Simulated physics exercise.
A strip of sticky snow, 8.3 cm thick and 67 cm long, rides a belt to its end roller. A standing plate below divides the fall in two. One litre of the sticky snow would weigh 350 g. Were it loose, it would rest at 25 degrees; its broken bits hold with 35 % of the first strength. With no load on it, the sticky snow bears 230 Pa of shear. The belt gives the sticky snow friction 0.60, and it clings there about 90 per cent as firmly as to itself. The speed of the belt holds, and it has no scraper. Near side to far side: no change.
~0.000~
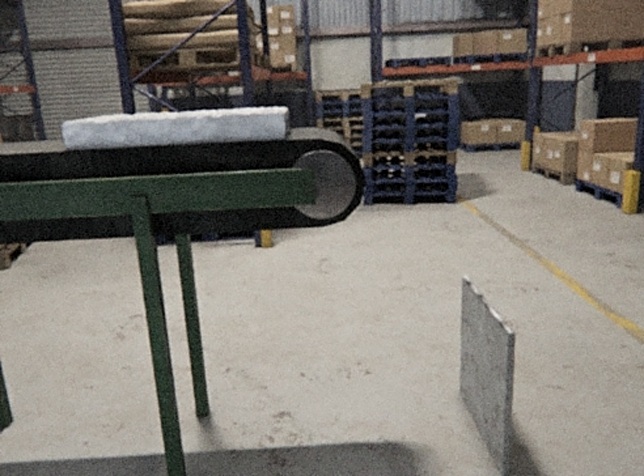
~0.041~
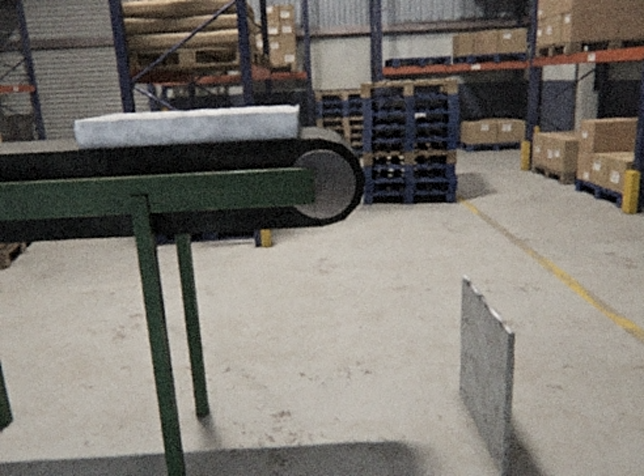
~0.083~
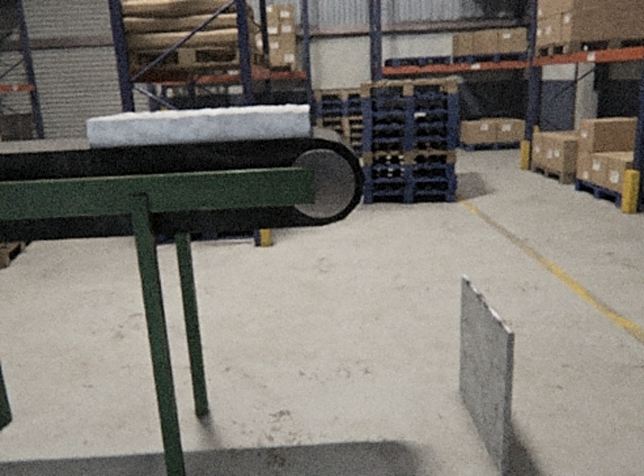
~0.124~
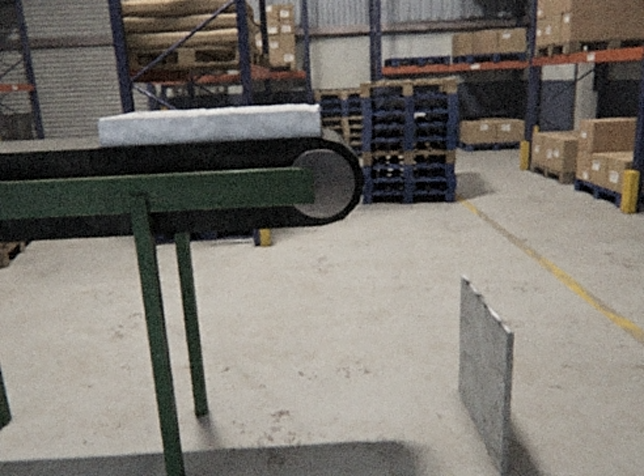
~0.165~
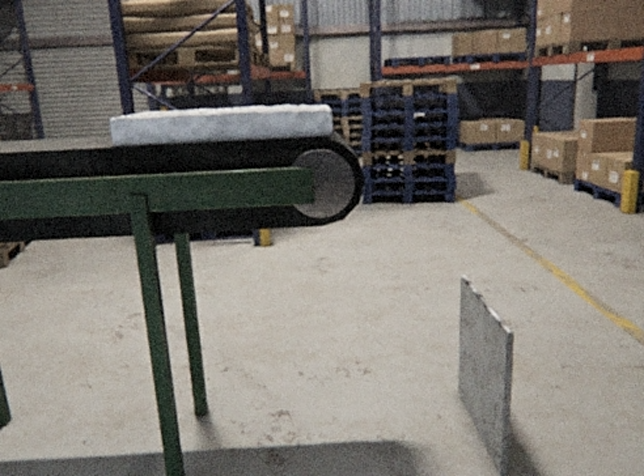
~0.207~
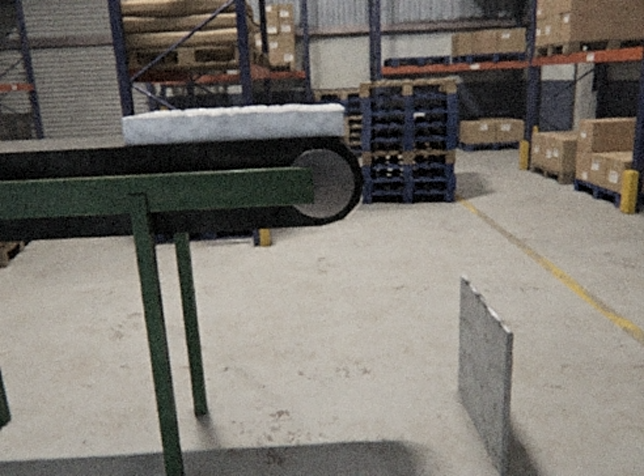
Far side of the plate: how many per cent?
0 %.
After 0.45 s, 0 % is beyond the plate's line.
After 0.73 s, 0 % is beyond the plate's line.
After 1.02 s, 0 % is beyond the plate's line.
After 1.30 s, 0 % is beyond the plate's line.
After 2.53 s, 0 % is beyond the plate's line.
